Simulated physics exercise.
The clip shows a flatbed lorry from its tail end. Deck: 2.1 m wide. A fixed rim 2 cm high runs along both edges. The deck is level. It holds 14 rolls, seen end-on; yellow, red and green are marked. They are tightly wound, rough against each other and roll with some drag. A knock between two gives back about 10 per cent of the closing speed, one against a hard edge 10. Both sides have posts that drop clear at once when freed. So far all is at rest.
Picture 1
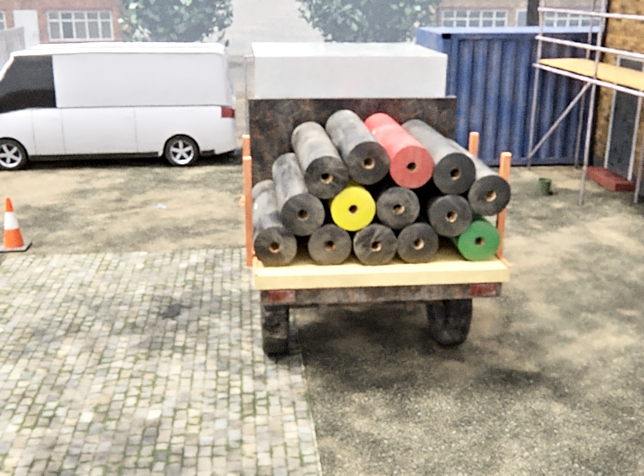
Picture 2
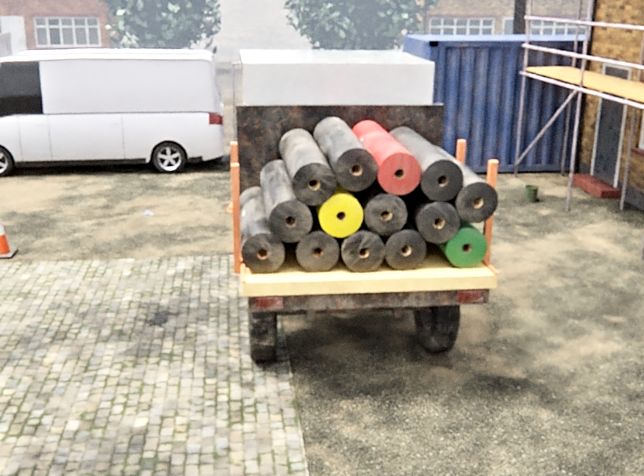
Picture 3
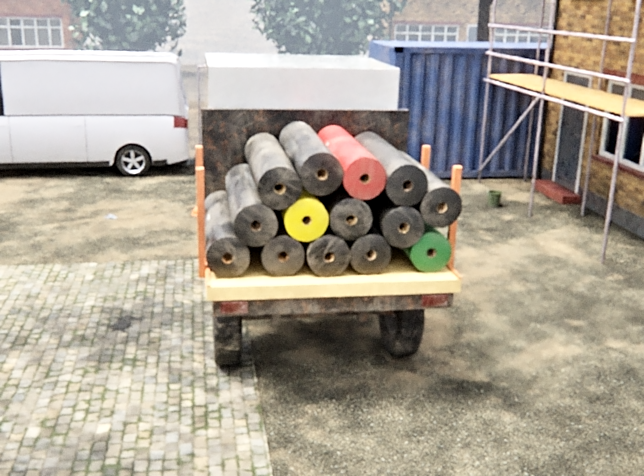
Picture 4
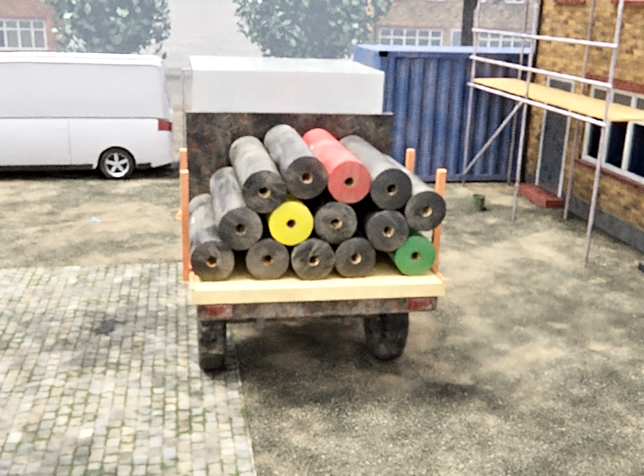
Flatbed lorry stacked with dark rolls, one yellow, one red and one green, standing still in a yard as the view shifts right.
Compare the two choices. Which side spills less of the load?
The left-hand one loses fewer.
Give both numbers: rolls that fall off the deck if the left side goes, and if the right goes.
With the left 0, with the right 3.
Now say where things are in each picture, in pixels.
Yellow (354, 211), red (413, 168), green (481, 243); the deck is level; 5 of the 14 make up the bottom layer; all still, in the first frame.
Yellow (342, 217), red (400, 175), green (468, 249); rims, left 2 cm, right 2 cm; all still, in the second frame.
Yellow (307, 222), red (366, 179), green (432, 254); side tops at (200, 173) and (457, 171); nothing moves, in the third frame.
Yellow (292, 225), red (350, 183), green (417, 257); at rest, in the fourth frame.
With the left side gone, after 0.6 s, yellow is up on others, 85 cm from the left edge; red is up on others, 85 cm from the right edge; green is on the deck, 25 cm from the right edge; 0 of 14 are off.
With the left side gone, finally, yellow is up on others, 85 cm from the left edge; red is up on others, 85 cm from the right edge; green is on the deck, 25 cm from the right edge; 0 of 14 are off.
With the right side gone, after 1.1 s, yellow is up on others, 85 cm from the left edge; red is up on others, 65 cm from the right edge; green is on the deck, 20 cm from the right edge; 2 of 14 are off.
With the right side gone, finally, yellow is up on others, 80 cm from the left edge; red is up on others, 35 cm from the right edge; green is on the ground to the right; 3 of 14 are off.
